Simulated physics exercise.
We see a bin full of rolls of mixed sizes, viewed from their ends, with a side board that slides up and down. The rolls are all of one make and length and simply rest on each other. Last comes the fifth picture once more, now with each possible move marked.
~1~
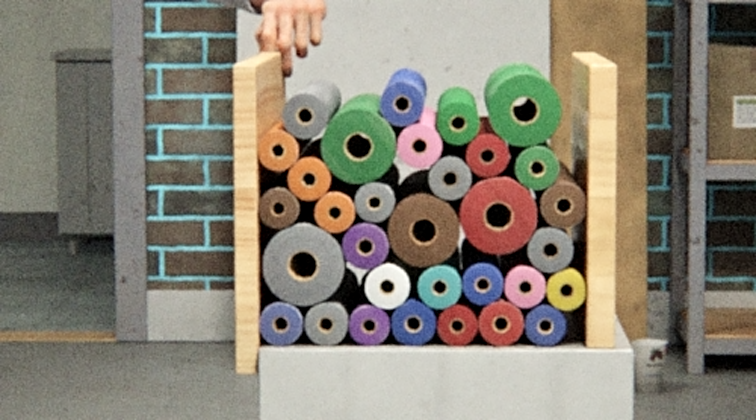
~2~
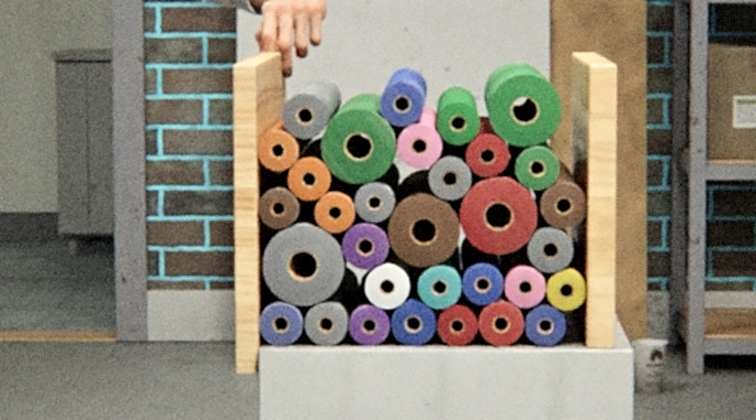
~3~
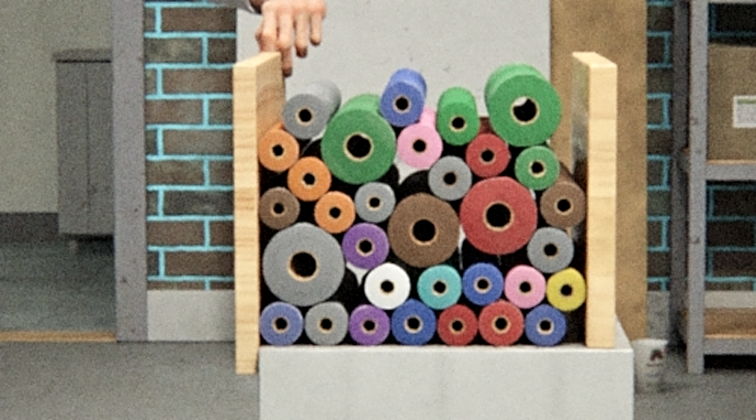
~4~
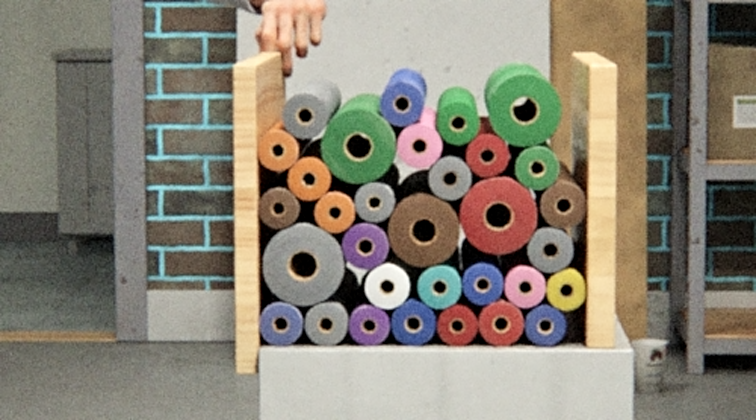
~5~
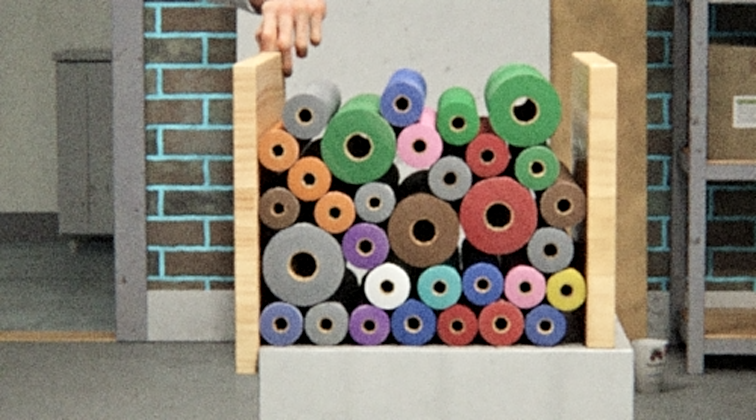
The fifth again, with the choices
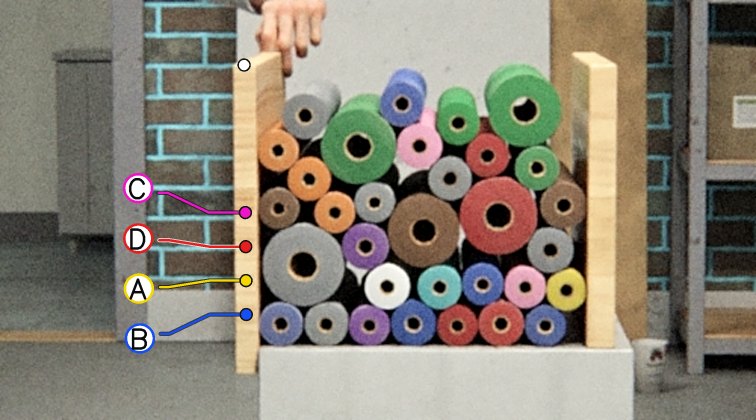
To begin with, rolls of mixed sizes in grey, green, blue, red, brown and other colours lie stacked with their ends showing between two upright wooden boards. A hand rests at the top of the left board, and throughout the clip neither it, the boards nor the rolls visibly move.
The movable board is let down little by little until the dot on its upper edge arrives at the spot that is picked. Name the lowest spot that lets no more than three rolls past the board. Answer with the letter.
The lowest mark that will do is C.
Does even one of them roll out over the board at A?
Yes, at A.
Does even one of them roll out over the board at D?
Yes, at D.
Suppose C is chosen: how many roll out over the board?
The count is two.
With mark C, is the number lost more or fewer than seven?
At C, fewer than seven.
On the marked copy, A at (246, 280); B at (247, 315); C at (246, 212); D at (246, 247); the white dot at (244, 65).
Taking C. A third of the way, top of the board (257, 136).
Two thirds of the way, top of the board (257, 211).
When it is over, top of the board (257, 211), two out over the board.
As for the rest, A four out over the board; B more than three out over the board; D four out over the board.
